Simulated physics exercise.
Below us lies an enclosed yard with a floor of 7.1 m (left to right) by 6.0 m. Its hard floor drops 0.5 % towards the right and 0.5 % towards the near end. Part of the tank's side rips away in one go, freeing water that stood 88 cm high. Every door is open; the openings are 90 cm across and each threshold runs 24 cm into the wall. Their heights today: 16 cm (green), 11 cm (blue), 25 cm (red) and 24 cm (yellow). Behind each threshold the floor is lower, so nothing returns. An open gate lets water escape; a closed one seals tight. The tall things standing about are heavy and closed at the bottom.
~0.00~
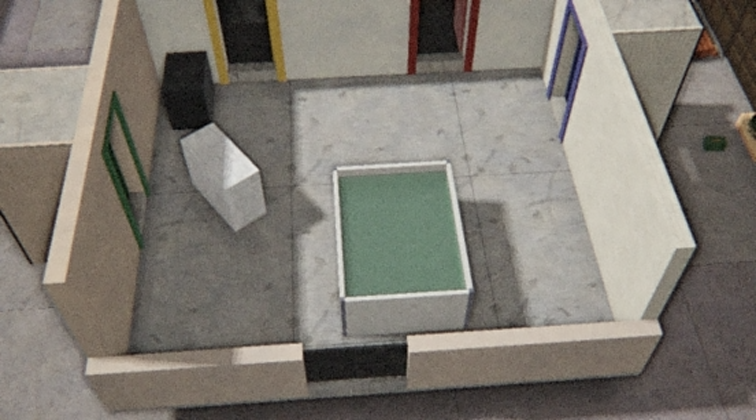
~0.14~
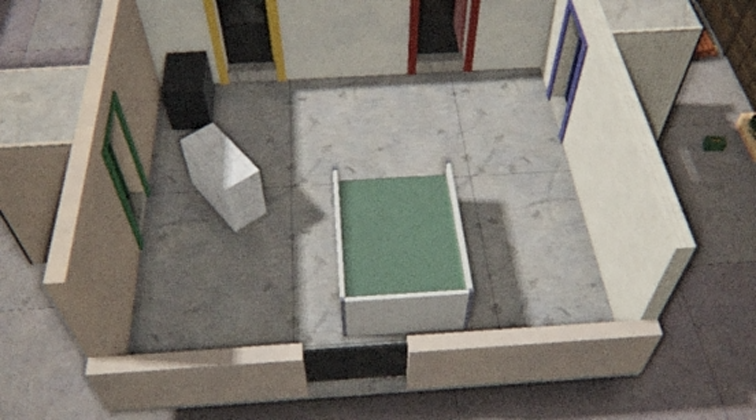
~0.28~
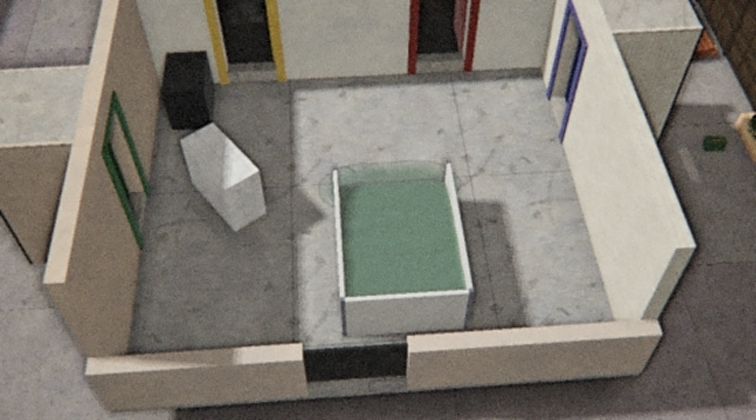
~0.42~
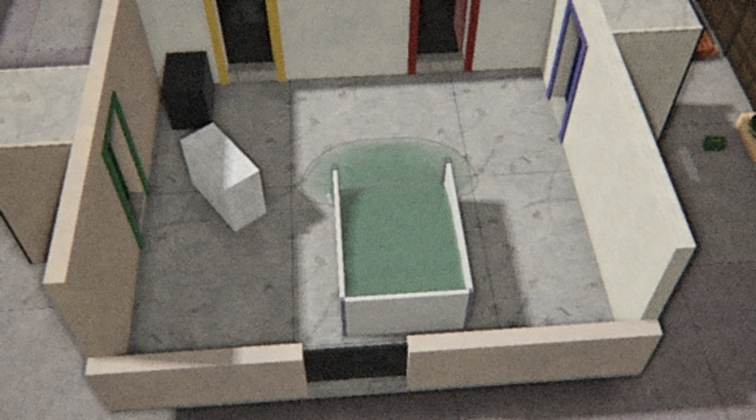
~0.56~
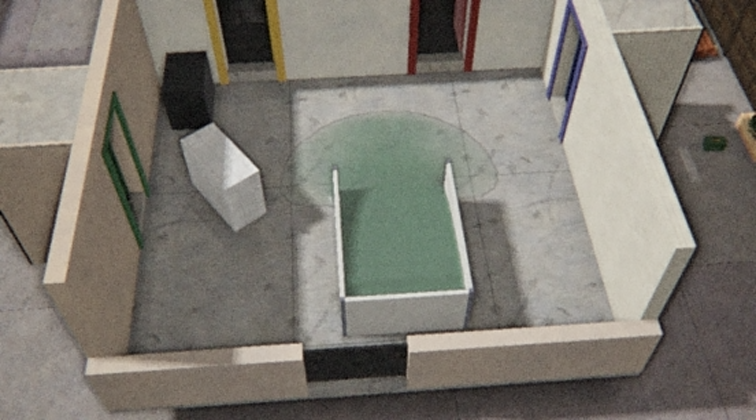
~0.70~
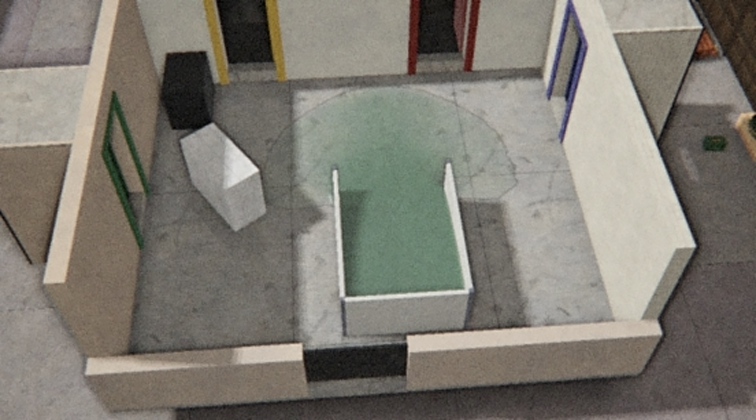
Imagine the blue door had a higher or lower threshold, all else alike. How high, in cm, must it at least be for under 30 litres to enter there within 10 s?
It would have to be roughly 17 cm high.
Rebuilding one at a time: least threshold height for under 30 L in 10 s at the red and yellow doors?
About 28 cm at red and 22 cm at yellow.
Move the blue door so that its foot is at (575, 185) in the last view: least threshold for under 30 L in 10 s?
About 6.0 cm.
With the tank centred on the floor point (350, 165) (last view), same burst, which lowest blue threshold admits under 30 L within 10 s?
About 24 cm.
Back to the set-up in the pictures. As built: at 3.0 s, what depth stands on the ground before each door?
Depths in cm: Green 0, blue 19, red 27, yellow 26.
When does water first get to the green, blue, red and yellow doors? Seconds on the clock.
Green 3.4 s, blue 1.3 s, red 0.9 s, yellow 1.2 s.
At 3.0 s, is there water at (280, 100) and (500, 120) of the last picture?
In turn: Wet, flooded.
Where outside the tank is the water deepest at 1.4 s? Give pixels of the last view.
At about (367, 84).
After 1.4 s water covers 40 % of the floor, deepest (46 cm) near (367, 84); 1 cm at the blue door, 0 litres in over its 11 cm threshold.
After 3.0 s water covers 50 % of the floor, deepest (42 cm) near (537, 69); 19 cm at the blue door, 14 litres in over its 11 cm threshold.
After 10.0 s water covers 100 % of the floor, deepest (16 cm) near (495, 359); 9 cm at the blue door, 96 litres in over its 11 cm threshold.
At the blue door as built, the water arrived by 1.4 s and peaked near 20 cm at 3.6 s.
Run again over the same 10 s with other heights there, 62 litres in over 13.5 cm, 20 litres over 18.5 cm. The limit of 30 litres is kept from about 17 cm up.
